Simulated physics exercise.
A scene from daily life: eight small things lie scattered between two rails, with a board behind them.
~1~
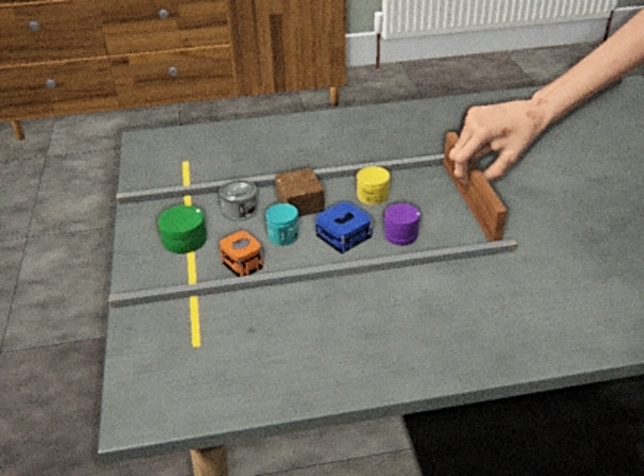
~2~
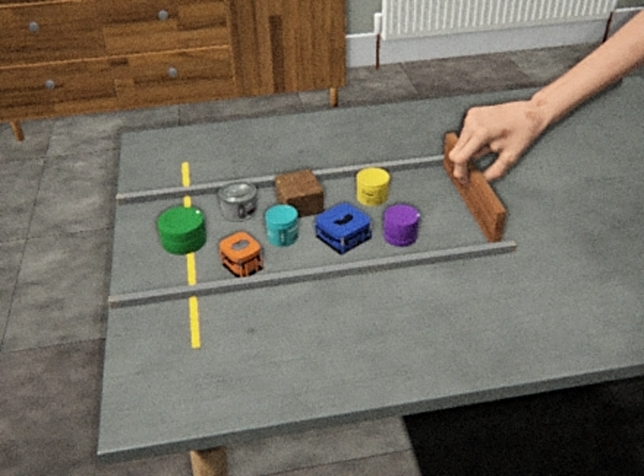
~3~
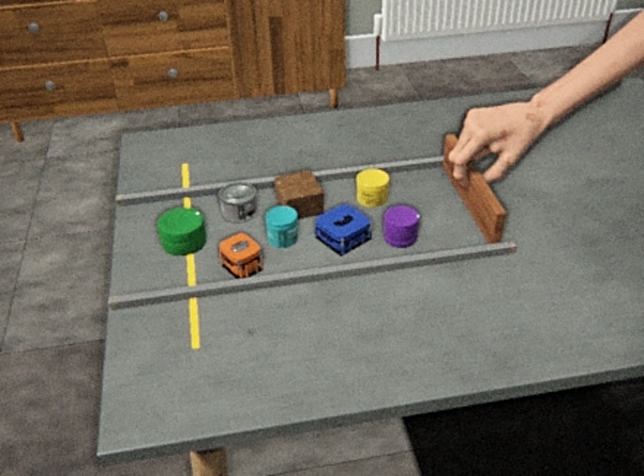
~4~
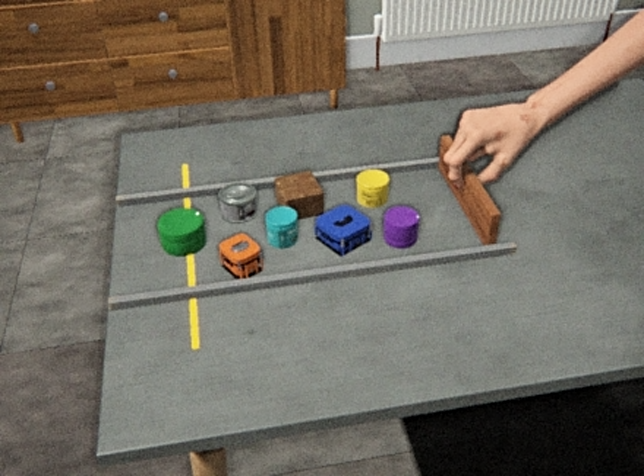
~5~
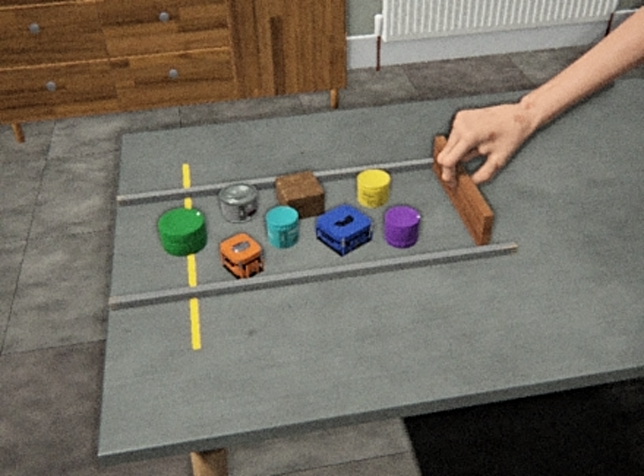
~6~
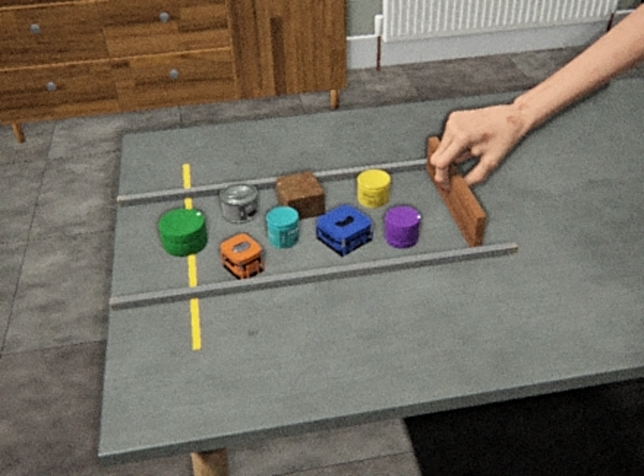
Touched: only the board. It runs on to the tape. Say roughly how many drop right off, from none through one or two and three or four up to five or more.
Fallen: A lone one or a pair.
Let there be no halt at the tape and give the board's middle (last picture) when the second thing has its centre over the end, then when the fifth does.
It sits near (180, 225), and then near (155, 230).
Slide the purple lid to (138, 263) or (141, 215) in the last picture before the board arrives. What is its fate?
Safe; Gone.
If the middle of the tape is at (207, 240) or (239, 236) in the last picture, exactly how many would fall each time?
Floor count: 0; 0.
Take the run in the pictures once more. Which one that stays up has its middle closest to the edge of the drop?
Green lid.
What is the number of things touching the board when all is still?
Count recorded: 3.
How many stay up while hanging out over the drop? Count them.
Counting them gives 1.
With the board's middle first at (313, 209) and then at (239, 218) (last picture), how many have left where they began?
By then 6, and 8.
Early on, none off yet; green lid at rest near (184, 232); orange case at rest near (242, 258); grey tin at rest near (240, 203).
A while later, none off yet; green lid moving near (180, 233); orange case moving near (236, 260); grey tin travelled about its own width near (188, 203).
Finally, the number that fall off is one or two; lost, grey tin.
